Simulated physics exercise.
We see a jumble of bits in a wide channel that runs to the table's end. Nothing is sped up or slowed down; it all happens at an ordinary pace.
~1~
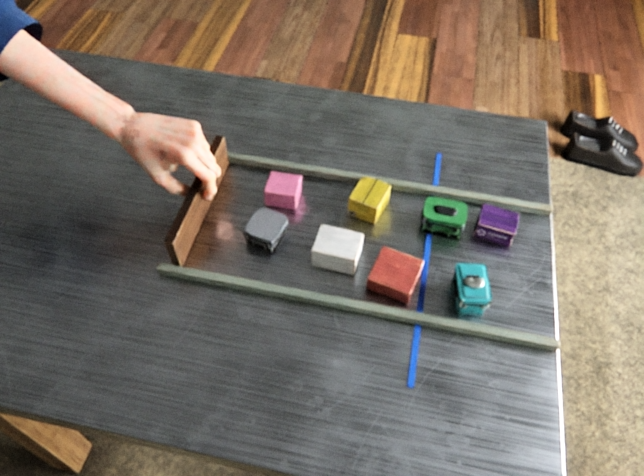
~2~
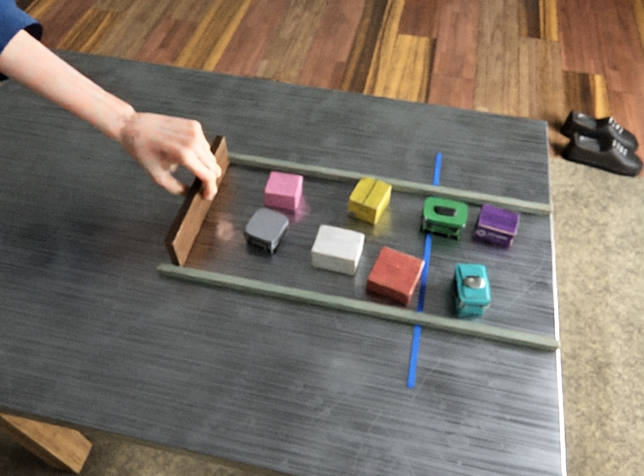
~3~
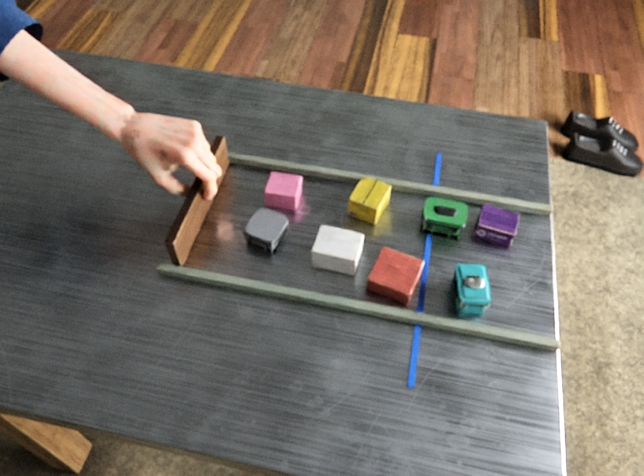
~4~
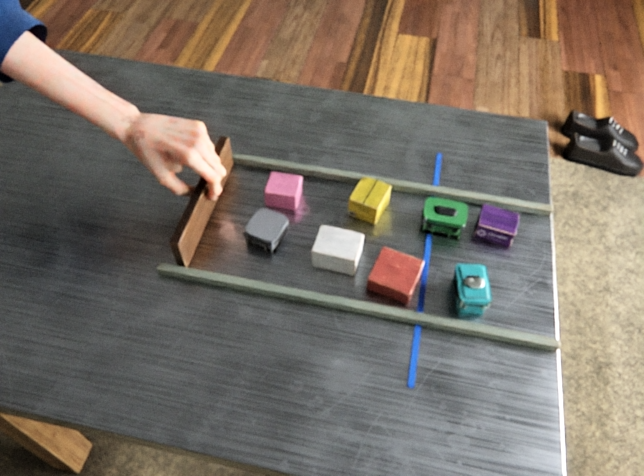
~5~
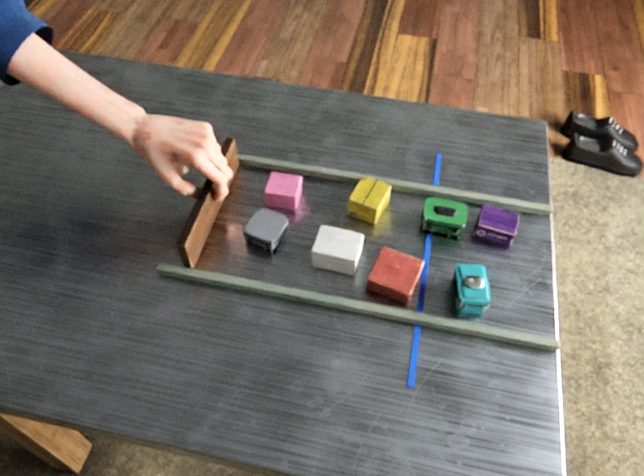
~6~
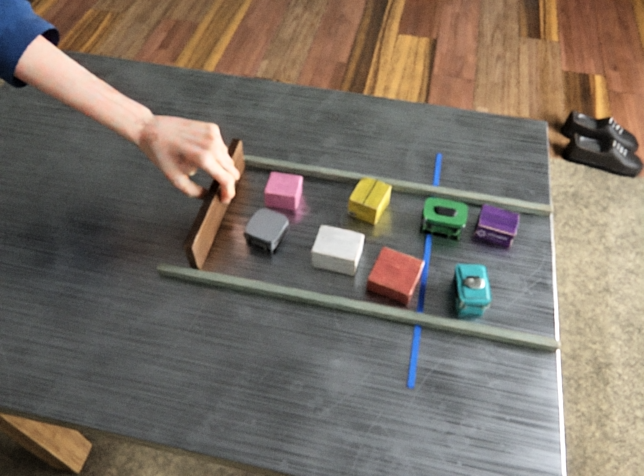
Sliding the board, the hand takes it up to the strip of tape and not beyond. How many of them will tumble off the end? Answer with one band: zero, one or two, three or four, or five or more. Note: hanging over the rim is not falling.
One or two.
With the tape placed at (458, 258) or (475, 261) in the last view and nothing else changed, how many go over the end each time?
Try 1: 2; try 2: 4.
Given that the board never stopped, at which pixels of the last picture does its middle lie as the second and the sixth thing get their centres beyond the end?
In pixels, around (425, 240) followed by around (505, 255).
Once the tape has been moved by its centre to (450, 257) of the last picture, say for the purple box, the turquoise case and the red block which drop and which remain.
Okay, the purple box plunges, the turquoise case plunges, and the red block sits tight.
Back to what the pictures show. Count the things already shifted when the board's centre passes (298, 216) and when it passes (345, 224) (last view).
By the first moment it's 3, by the second it's 6.
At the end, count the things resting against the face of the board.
Well, it touches 2.
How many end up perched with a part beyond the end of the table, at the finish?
0, I think.
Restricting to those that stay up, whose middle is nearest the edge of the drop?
That's the red block.
Soon after, none off yet; purple box at rest near (496, 226); turquoise case at rest near (470, 290); green case at rest near (444, 218).
Then, none off yet; purple box at rest near (496, 226); turquoise case at rest near (473, 291); green case at rest near (444, 218).
Further on, none off yet; purple box moved about its own width near (524, 229); turquoise case moved about its own width near (529, 307); green case moved about its own width near (484, 225).
By the end, the number that fall off is one or two; fallen, turquoise case and purple box.
